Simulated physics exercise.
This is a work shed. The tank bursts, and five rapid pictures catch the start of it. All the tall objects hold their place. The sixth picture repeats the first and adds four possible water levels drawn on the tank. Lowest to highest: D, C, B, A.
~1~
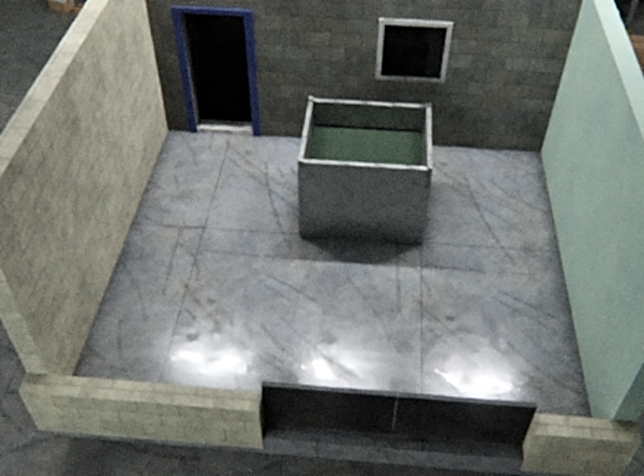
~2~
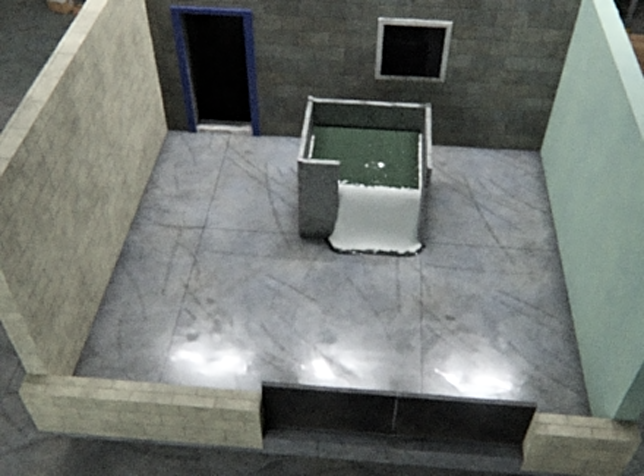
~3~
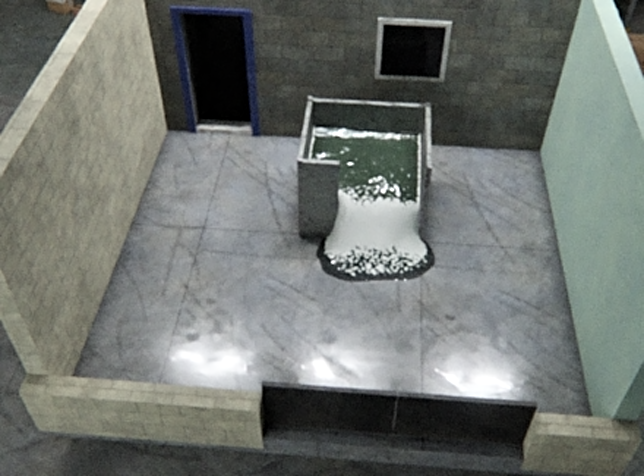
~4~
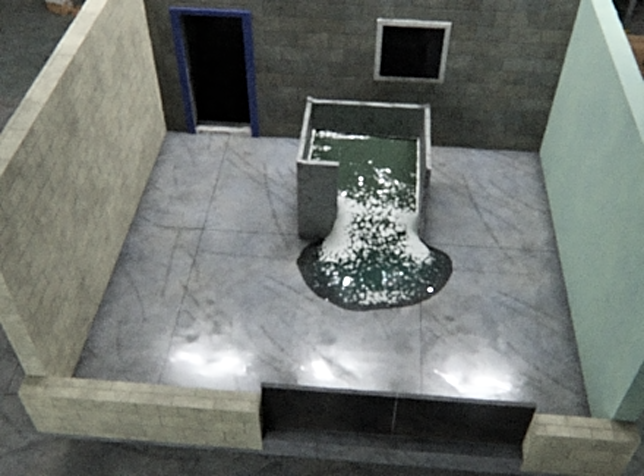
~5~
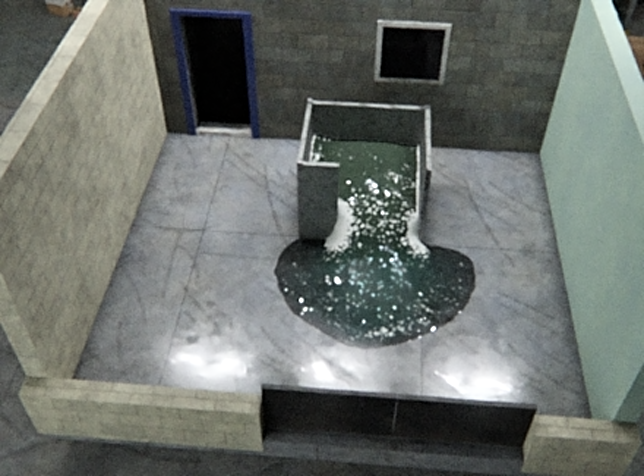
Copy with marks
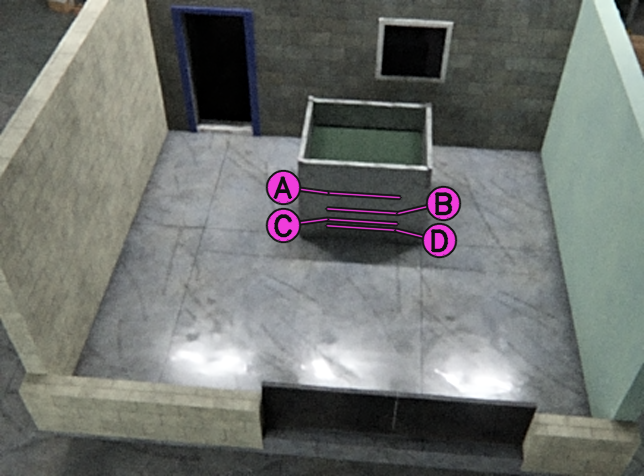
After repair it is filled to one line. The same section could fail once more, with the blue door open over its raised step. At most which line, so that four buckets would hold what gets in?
The limit is A.
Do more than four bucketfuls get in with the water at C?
No, that is safe.
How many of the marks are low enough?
All four.
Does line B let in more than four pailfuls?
No, not at all.
In magenta, A at (363, 195); B at (362, 211); C at (361, 221); D at (361, 228); from the bottom up D, C, B, A.
If A is chosen, a bucket or two gets in.
If B is chosen, nothing gets over.
If C is chosen, nothing gets over.
If D is chosen, nothing gets over.
